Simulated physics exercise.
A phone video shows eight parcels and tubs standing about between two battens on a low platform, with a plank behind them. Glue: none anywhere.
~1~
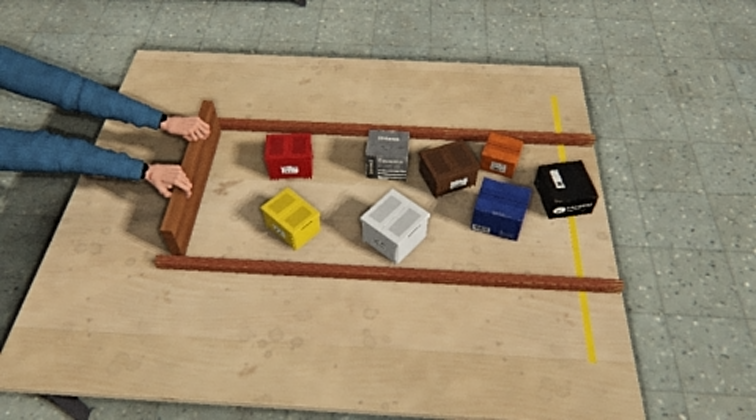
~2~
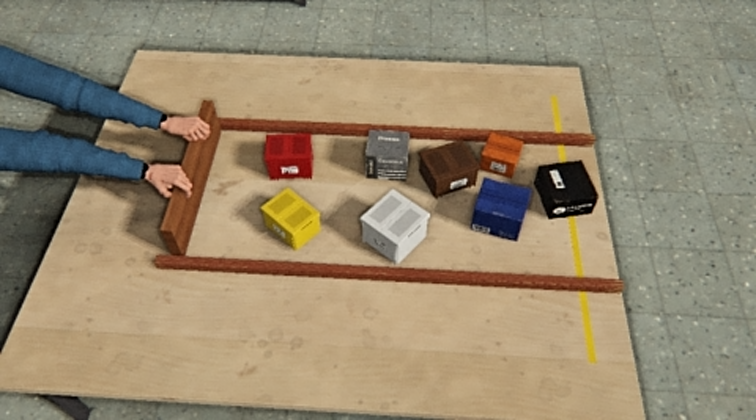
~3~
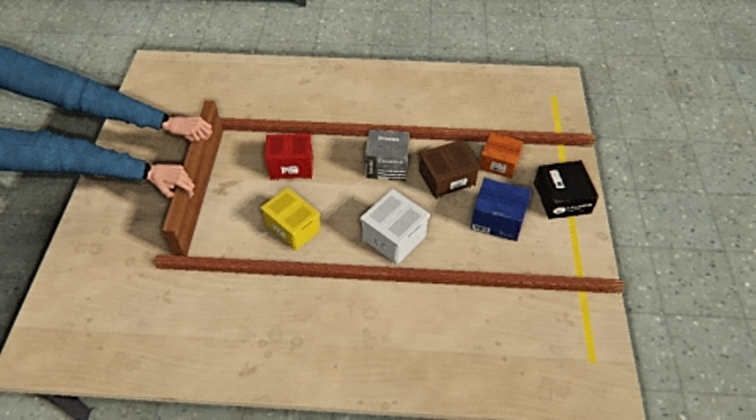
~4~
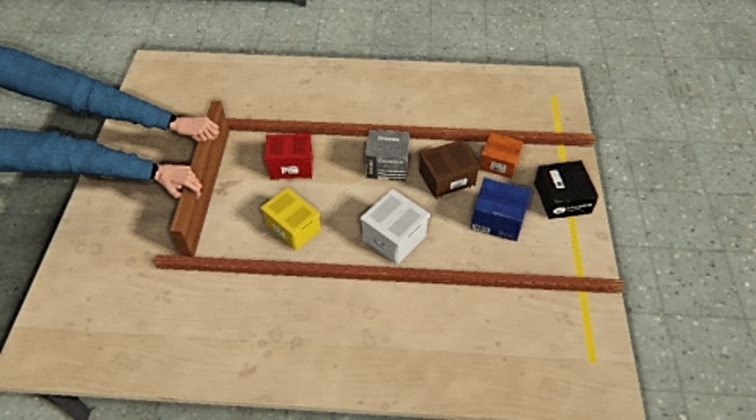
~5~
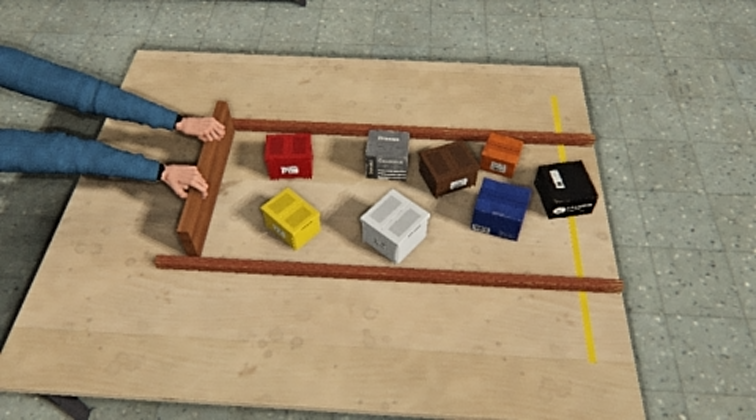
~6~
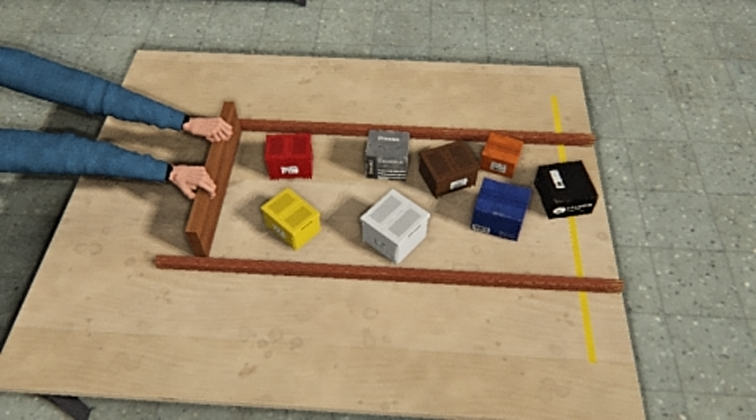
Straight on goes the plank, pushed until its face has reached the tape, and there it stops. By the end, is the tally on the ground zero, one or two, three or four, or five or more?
After that push, what drops off the edge is a minimum of five.
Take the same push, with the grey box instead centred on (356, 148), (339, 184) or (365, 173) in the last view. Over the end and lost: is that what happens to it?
First it tips off, next it remains, and last it tips off.
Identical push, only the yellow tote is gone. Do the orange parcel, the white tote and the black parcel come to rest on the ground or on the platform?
Here's how it goes: The orange parcel ends up down, the white tote is still up there, and the black parcel ends up down.
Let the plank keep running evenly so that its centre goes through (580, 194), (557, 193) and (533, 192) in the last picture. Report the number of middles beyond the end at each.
The counts would come out as 6, 6 and 4.
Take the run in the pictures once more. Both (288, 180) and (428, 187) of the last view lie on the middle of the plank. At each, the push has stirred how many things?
I get 2 at the one place and 8 at the other.
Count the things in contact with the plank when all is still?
2 touch it.
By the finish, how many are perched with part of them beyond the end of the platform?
Answer: 2.
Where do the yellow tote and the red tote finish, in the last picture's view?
In the last picture the yellow tote sits at (600, 219) while the red tote sits at (592, 172).
A little later, none off yet; black parcel at rest near (566, 190); orange parcel shifted a little near (515, 155); blue box moving near (502, 211).
When it is over, the number that fall off is five or more; down, grey box, white tote, brown tote, blue box, orange parcel and black parcel.
